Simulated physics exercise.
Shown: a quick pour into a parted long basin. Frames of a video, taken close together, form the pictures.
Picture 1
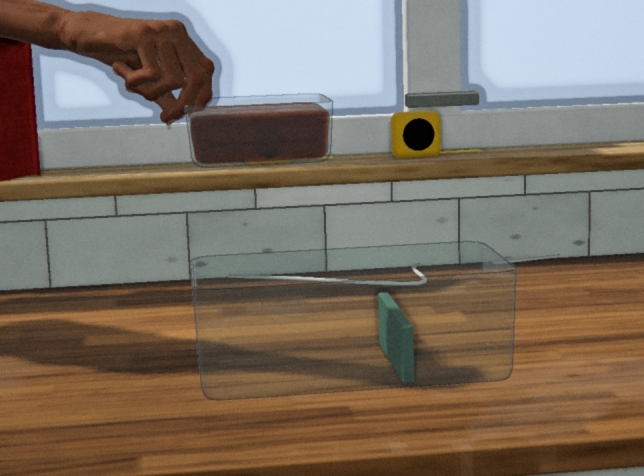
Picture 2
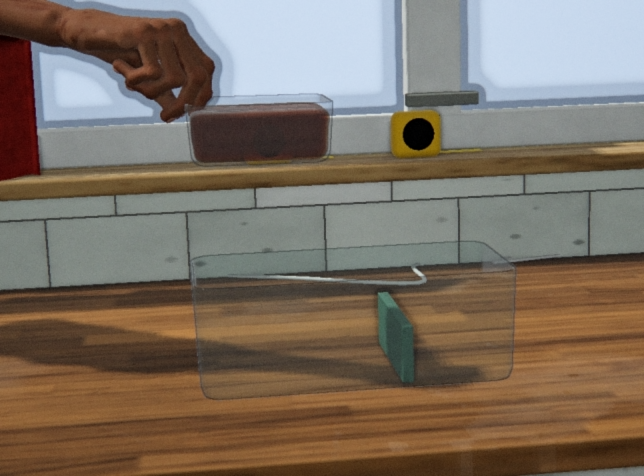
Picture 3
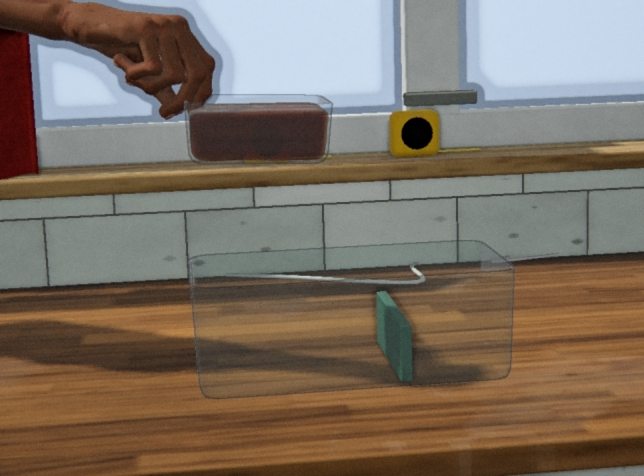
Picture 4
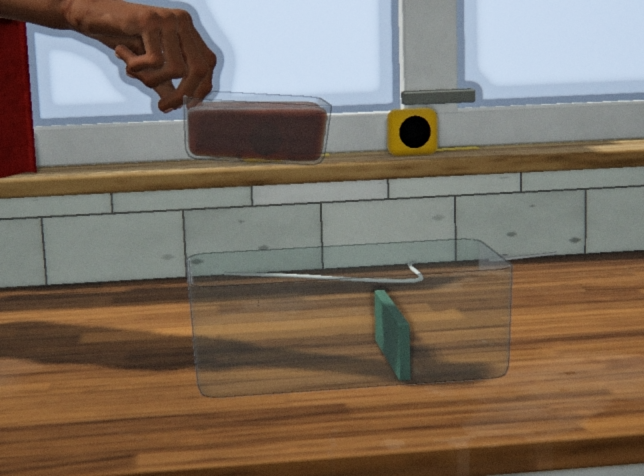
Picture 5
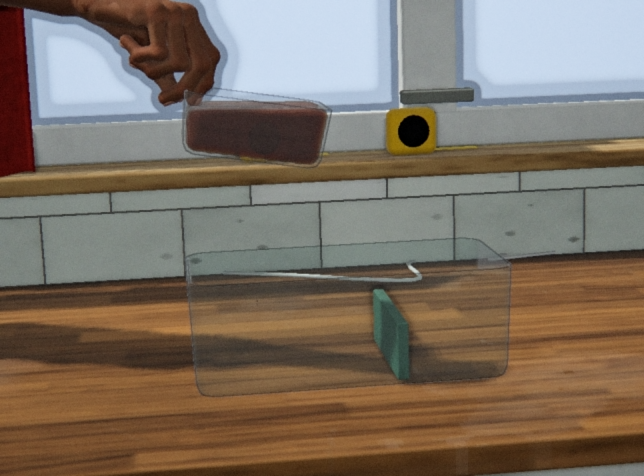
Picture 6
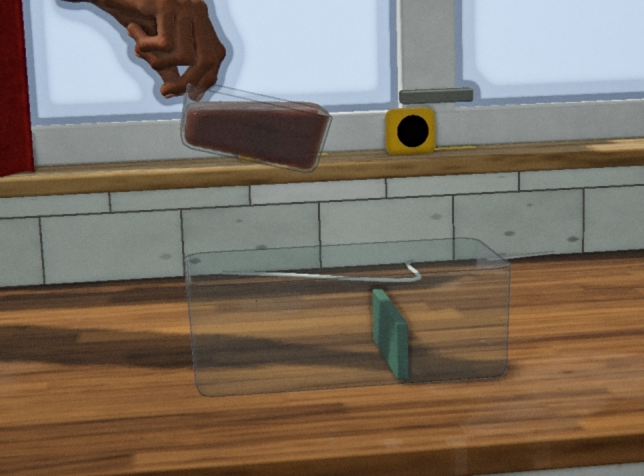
A hand gradually tilts a clear container of dark reddish-brown liquid rightward above a divided basin.
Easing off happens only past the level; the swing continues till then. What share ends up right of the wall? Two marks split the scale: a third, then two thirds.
Most likely the right of the wall will hold one third or more, up to two thirds.
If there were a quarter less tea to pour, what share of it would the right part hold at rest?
My estimate is about 35 percent.
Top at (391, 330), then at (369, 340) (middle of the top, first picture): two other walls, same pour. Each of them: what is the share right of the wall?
Respectively 60 and 65 per cent, approximately.
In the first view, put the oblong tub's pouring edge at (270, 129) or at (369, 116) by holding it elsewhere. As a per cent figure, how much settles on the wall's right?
Roughly 0 per cent, then roughly 80 per cent.
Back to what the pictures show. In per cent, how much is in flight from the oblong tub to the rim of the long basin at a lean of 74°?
Around 35 in a hundred, more or less.
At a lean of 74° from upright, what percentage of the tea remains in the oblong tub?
Roughly 20 percent remains at that point.
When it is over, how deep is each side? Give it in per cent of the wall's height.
20 per cent for the left part, 40 for the right.
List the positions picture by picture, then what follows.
Tilt 0°; pouring edge (327, 100); surface from (189, 113) to (324, 107); the long basin's rim runs from (193, 275) to (499, 257); the wall's top is at (395, 310), in the first frame.
Tilt 1°; pouring edge (327, 100); surface from (189, 112) to (324, 107), in the second frame.
Tilt 2°; pouring edge (326, 101); surface from (187, 111) to (323, 107), in the third frame.
Tilt 5°; pouring edge (325, 104); surface from (186, 109) to (322, 107), in the fourth frame.
Tilt 10°; pouring edge (325, 108); surface from (186, 108) to (323, 106), in the fifth frame.
Tilt 15°; pouring edge (326, 115); surface from (186, 109) to (323, 110); 2 per cent is over the edge, in the sixth frame.
A moment on, the oblong tub is tipped part way and 21 per cent is still to pour, 6 is left of the wall and 36 right of it.
Next, the oblong tub is tipped right over and 1 per cent is still to pour, 37 is left of the wall and 56 right of it.
Then the oblong tub is tipped right over and 0 per cent is still to pour, 42 is left of the wall and 56 right of it.
Later the oblong tub is tipped right over and 0 per cent is still to pour, 42 is left of the wall and 56 right of it.
In the end 42 per cent lies left of the wall, 56 right of it and 2 outside.
